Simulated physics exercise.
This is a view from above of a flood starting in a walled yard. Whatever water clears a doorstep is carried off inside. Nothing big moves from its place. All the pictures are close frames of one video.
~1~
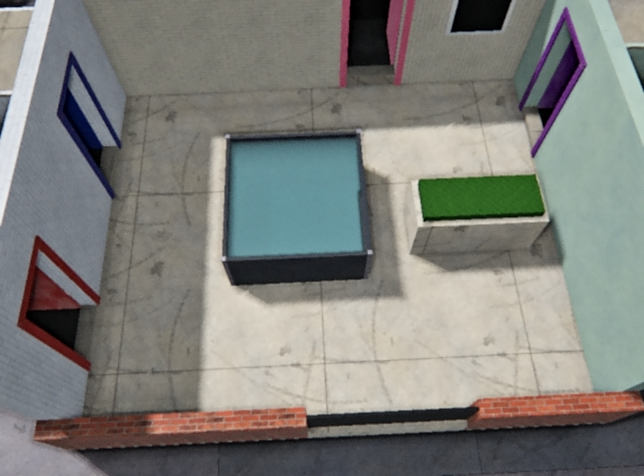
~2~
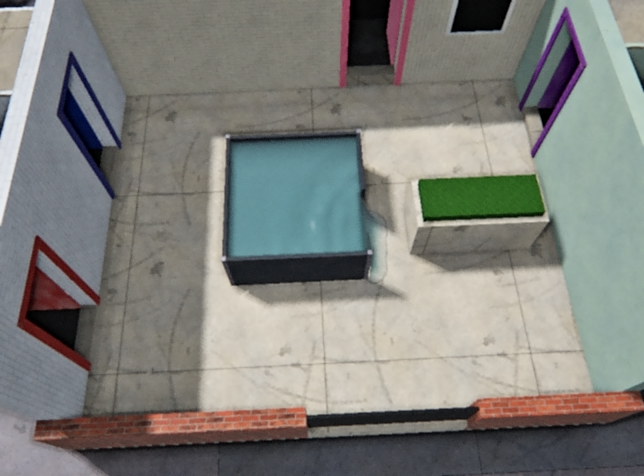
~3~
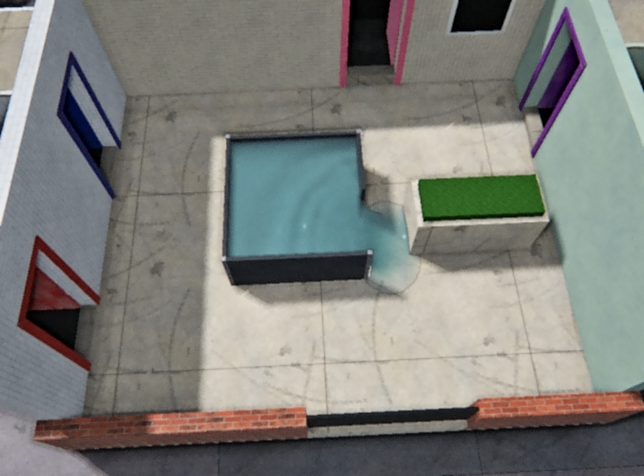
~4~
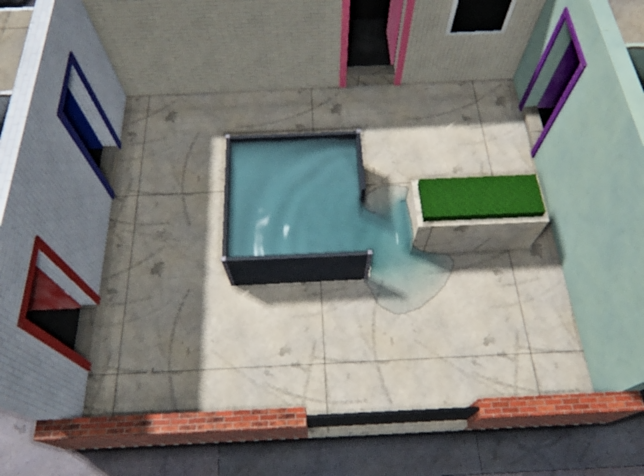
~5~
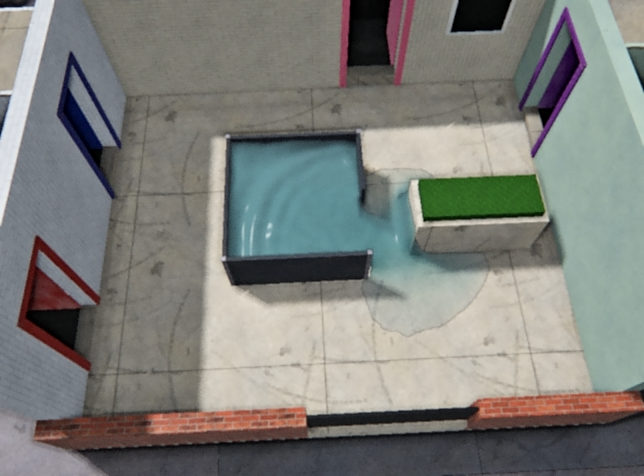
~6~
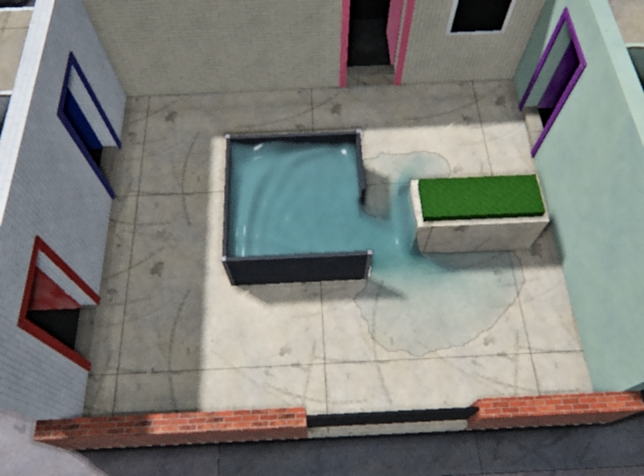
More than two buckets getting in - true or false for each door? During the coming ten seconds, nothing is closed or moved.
Red door: True; pink door: False; purple door: False; blue door: False.
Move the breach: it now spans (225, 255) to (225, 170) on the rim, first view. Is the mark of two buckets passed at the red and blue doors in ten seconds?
I'd say the red door crosses the line and the blue door crosses the line.
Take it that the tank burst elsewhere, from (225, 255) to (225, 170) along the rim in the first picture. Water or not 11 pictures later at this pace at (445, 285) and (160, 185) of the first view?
Still dry, Soaked.
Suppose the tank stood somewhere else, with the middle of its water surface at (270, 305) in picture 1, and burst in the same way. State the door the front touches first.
The purple-painted one, that's the one.
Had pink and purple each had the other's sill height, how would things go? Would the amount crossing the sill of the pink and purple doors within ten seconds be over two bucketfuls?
Then the pink door goes past the mark, and the purple door falls below the mark.
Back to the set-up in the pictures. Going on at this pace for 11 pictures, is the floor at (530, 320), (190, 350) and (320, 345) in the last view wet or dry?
The three points read soaked through, clear and clear.
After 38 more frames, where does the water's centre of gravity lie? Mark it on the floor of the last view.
Point: (365, 242).
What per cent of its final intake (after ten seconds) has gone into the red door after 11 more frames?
Estimated share: About 0 %.
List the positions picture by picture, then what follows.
The first frame shows still water in the open tank at (295, 195).
In the second frame, water pours out at (362, 237) and has run to (372, 280).
In the third frame, water pours out at (362, 239) and has run to (402, 211).
In the fourth frame, water pours out at (362, 240) and has run to (447, 266).
In the fifth frame, the front is at (483, 271), out from the gap at (362, 240).
In the sixth frame, the front is at (519, 277), out from the gap at (362, 239).
A moment on, water covers 35 % of the floor; the red door not reached, the pink door not reached, the purple door not reached, the blue door not reached.
Next, water covers 40 % of the floor; the red door not reached, the pink door wet at the sill, nothing in, the purple door wet at the sill, nothing in, the blue door not reached.
Then, water covers 55 % of the floor; the red door not reached, the pink door under two buckets in, the purple door wet at the sill, nothing in, the blue door not reached.
Later, water covers 90 % of the floor; the red door under two buckets in, the pink door under two buckets in, the purple door under two buckets in, the blue door wet at the sill, nothing in.
In the end, water covers 95 % of the floor; the red door far over two buckets in, the pink door under two buckets in, the purple door under two buckets in, the blue door wet at the sill, nothing in.
